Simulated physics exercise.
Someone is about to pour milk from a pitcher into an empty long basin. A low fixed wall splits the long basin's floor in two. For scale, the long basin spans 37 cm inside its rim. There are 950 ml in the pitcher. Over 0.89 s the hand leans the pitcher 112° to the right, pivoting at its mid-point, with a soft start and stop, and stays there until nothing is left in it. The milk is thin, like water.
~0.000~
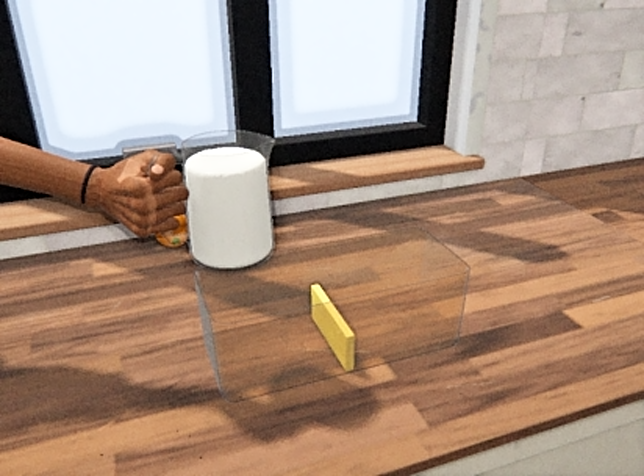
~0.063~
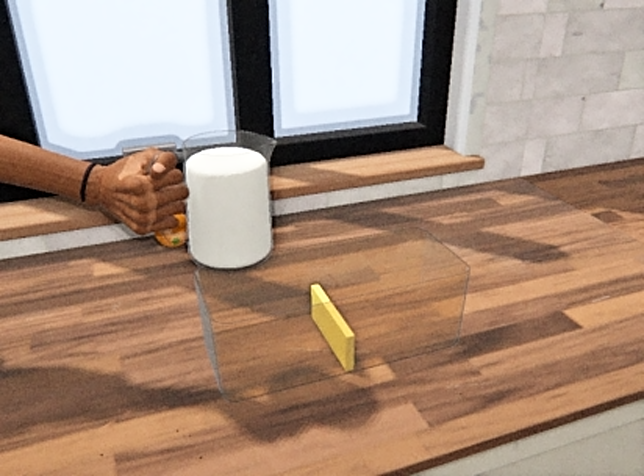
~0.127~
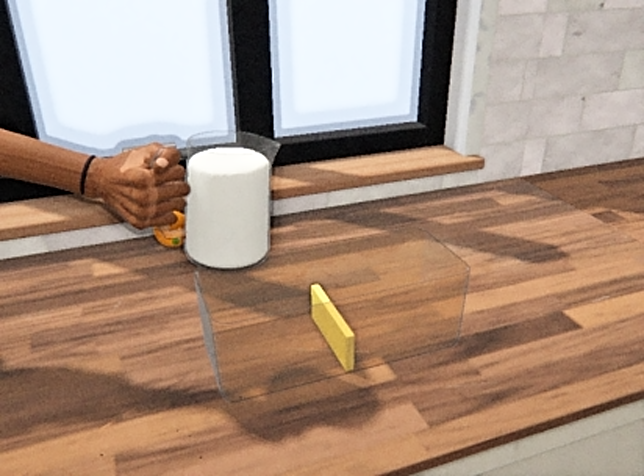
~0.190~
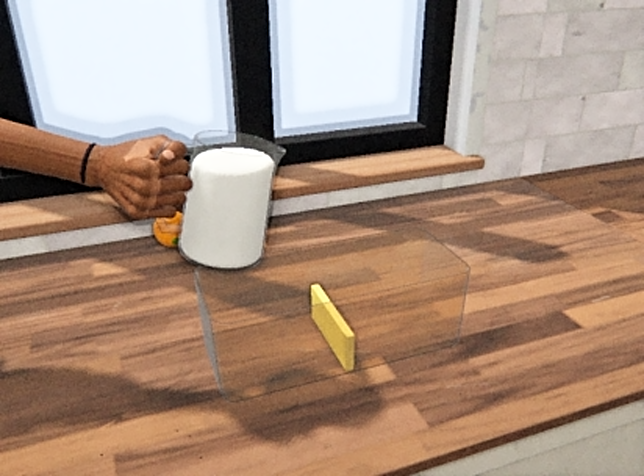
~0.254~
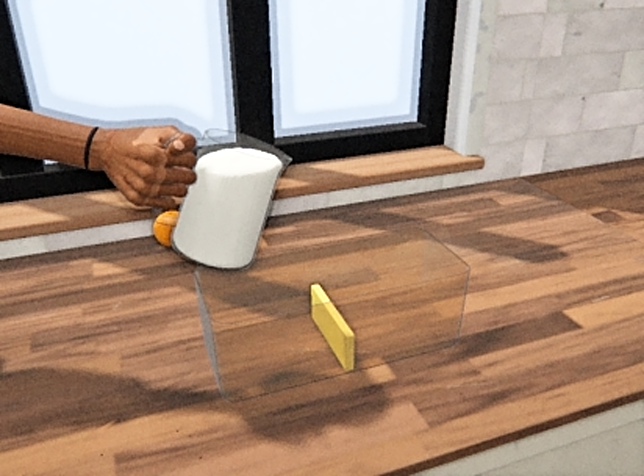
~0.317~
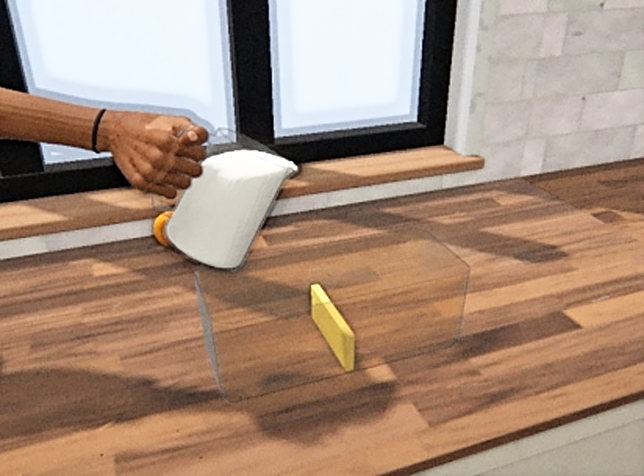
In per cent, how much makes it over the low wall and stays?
The far part has some 65 per cent.
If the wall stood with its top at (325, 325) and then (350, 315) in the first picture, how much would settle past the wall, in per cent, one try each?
In turn about 85 and 25 per cent.
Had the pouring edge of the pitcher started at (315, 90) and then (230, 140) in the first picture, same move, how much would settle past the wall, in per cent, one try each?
First 95, then 0 per cent.
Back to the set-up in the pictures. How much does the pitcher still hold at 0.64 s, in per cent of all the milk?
Some 72 per cent.
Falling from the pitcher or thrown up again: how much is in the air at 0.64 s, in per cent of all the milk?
About 18 per cent.
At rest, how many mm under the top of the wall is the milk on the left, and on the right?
Some 48 mm on the left and 36 mm on the right.
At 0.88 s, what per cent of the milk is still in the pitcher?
Some 22 per cent.
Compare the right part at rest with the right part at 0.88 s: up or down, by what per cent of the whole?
It goes up by about 16.
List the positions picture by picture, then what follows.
The first picture shows tilt 0°; pouring edge (274, 139); surface from (185, 164) to (263, 155); the long basin's rim runs from (203, 296) to (446, 248); the wall's top is at (332, 310).
The second picture shows tilt 1°; pouring edge (275, 140); surface from (186, 163) to (264, 155).
The third picture shows tilt 6°; pouring edge (279, 143); surface from (190, 163) to (267, 156).
The fourth picture shows tilt 12°; pouring edge (285, 149); surface from (192, 172) to (272, 156).
The fifth picture shows tilt 21°; pouring edge (291, 158); surface from (187, 191) to (280, 157).
The sixth picture shows tilt 32°; pouring edge (296, 169); surface from (182, 197) to (292, 161).
Then, 0.64 s in, the tilt is 91° and 72 per cent is still to pour, 0 is left of the wall and 11 right of it.
Then, 0.88 s in, the tilt is 112° and 22 per cent is still to pour, 14 is left of the wall and 48 right of it.
Then, 1.12 s in, the tilt is 112° and 3 per cent is still to pour, 30 is left of the wall and 65 right of it.
Then, 1.39 s in, the tilt is 112° and 0 per cent is still to pour, 35 is left of the wall and 65 right of it.
Finally, 35 per cent lies left of the wall, 65 right of it and 0 outside.
